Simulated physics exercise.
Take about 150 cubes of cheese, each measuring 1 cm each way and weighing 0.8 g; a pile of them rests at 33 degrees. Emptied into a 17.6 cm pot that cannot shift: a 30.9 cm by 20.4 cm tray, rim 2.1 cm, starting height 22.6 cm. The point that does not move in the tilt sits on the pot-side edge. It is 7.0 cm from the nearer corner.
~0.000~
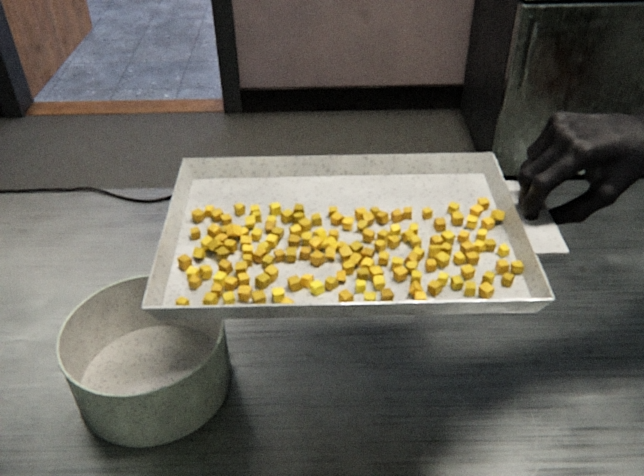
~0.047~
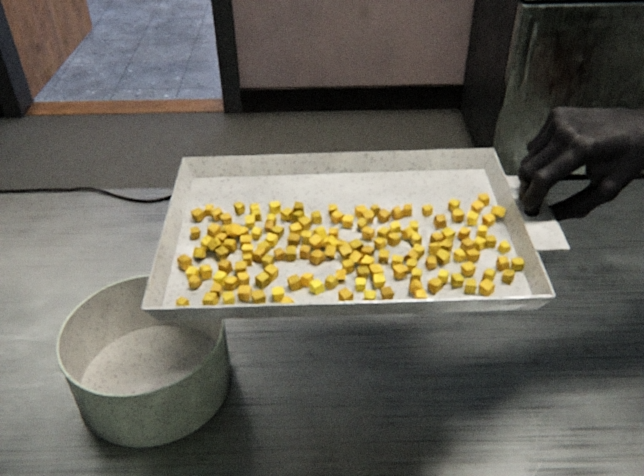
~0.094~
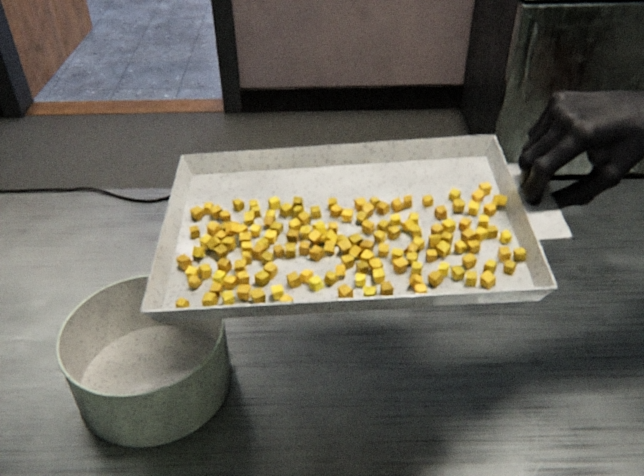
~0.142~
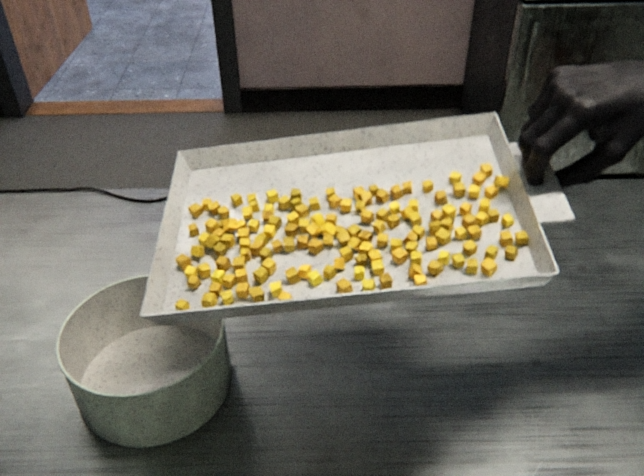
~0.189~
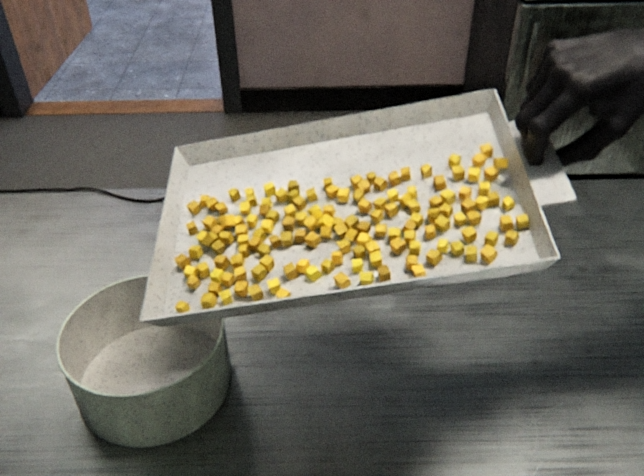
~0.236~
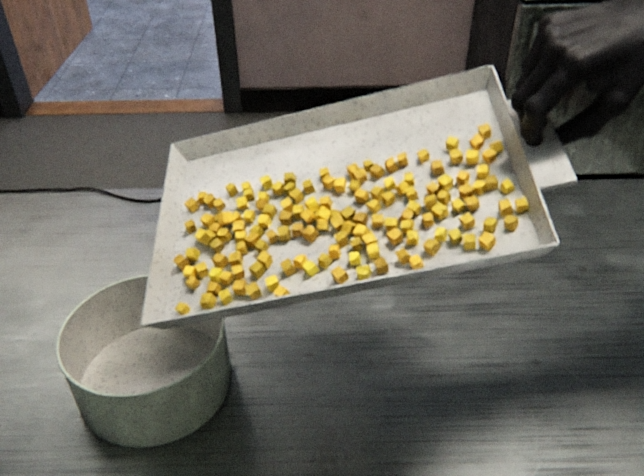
To begin with, a dark hand at the right holds a pale tray scattered with small yellow cubes, nearly level above a round pot at the lower left. The hand then raises the right side, steadily tilting the tray toward the left, while the cubes stay spread across it.
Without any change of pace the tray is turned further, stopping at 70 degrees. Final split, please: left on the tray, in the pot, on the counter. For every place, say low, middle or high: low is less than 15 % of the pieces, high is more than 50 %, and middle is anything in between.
Here is the split: Tray: Middle; pot: Low; counter: High.
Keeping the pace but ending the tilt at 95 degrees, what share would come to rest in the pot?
Near 5 %, then.
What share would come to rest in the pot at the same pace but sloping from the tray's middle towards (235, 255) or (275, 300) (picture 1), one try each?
Roughly 15 % for the first direction, roughly 0 % for the second.
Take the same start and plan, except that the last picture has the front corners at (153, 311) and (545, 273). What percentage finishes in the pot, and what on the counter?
You'd end with pot at 0 and counter at 80.
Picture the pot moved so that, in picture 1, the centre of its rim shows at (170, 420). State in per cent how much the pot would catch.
Estimate: ~ 60 %.
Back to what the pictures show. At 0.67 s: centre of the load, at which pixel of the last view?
I'd put it close to (211, 265).
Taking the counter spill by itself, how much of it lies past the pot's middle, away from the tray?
Near 80 in a hundred.
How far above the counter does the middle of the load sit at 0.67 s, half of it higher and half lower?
The halfway mark sits at about 28 cm.
After 0.50 s, tilt 44 degrees; the tray holds 100 %, the pot 0 %.
After 0.67 s, tilt 62 degrees; the tray holds 100 %, the pot 0 %.
After 0.96 s, tilt 70 degrees; the tray holds 50 %, the pot 0 %.
In the end, at 2.5 s, tray 35 %, pot 0 %, counter 65 %.
